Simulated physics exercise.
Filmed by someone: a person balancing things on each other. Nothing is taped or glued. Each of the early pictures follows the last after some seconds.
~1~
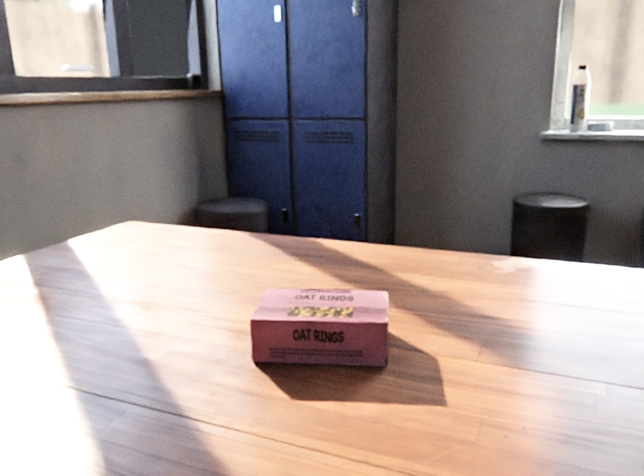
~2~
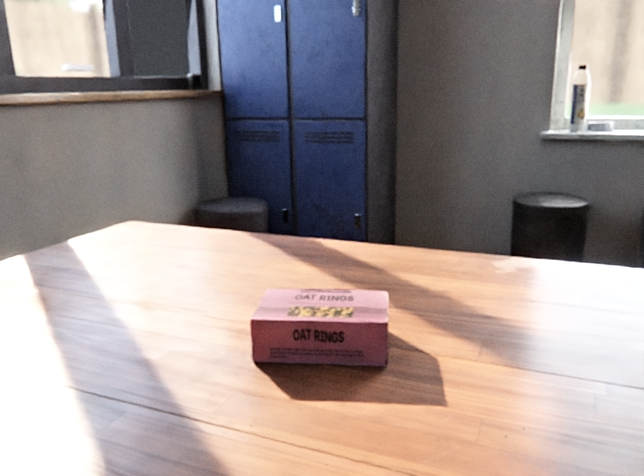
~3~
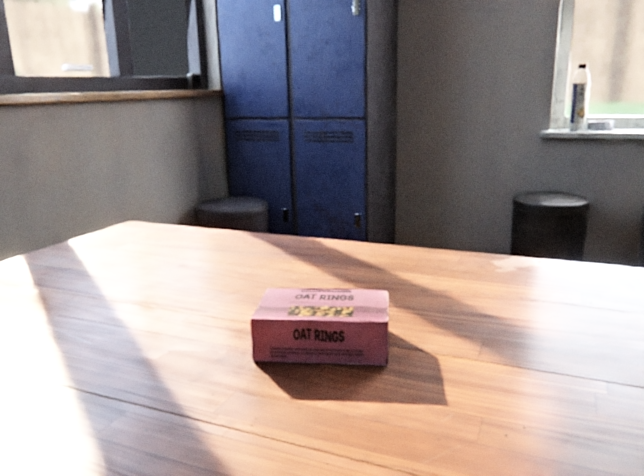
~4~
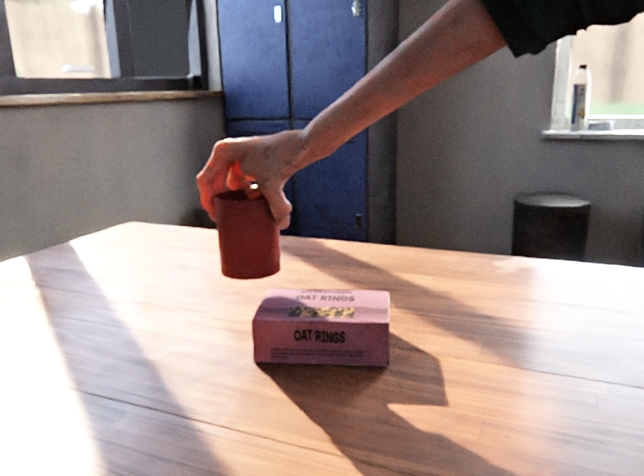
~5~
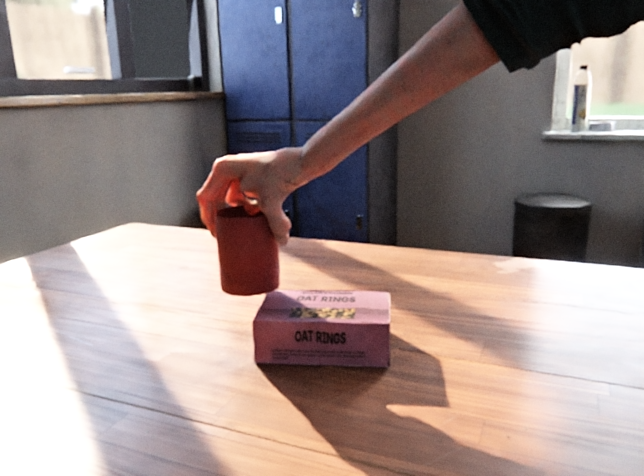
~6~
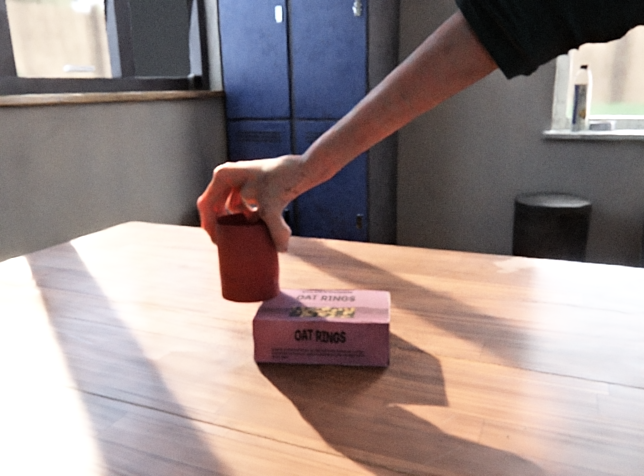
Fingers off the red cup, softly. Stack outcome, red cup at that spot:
The pile will not stay secure.
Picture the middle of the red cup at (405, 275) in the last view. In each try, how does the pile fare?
Result: Pile toppled.
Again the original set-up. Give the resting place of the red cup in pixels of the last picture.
I'd say around (196, 304) in the last view.
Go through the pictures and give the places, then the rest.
The last thing is not in view yet; pink packet (323, 324), in the first picture.
The last thing is not in view yet; pink packet (323, 324), in the second picture.
The last thing is not in view yet; pink packet (323, 324), in the third picture.
Coming down; red cup (249, 233); pink packet (324, 325), in the fourth picture.
Coming down; red cup (248, 249); pink packet (325, 325), in the fifth picture.
Set down, still held; red cup (249, 256); pink packet (325, 325), in the sixth picture.
Then, 0.20 s past the last view, red cup rocked 15° from its first pose near (240, 262).
Then, 0.30 s past the last view, red cup now fallen.
Then, 0.40 s past the last view, nothing new.
Finally, fallen, red cup; pink packet still in place. Final places as the last picture's camera would see them, red cup near (196, 304). The pile loses its balance.
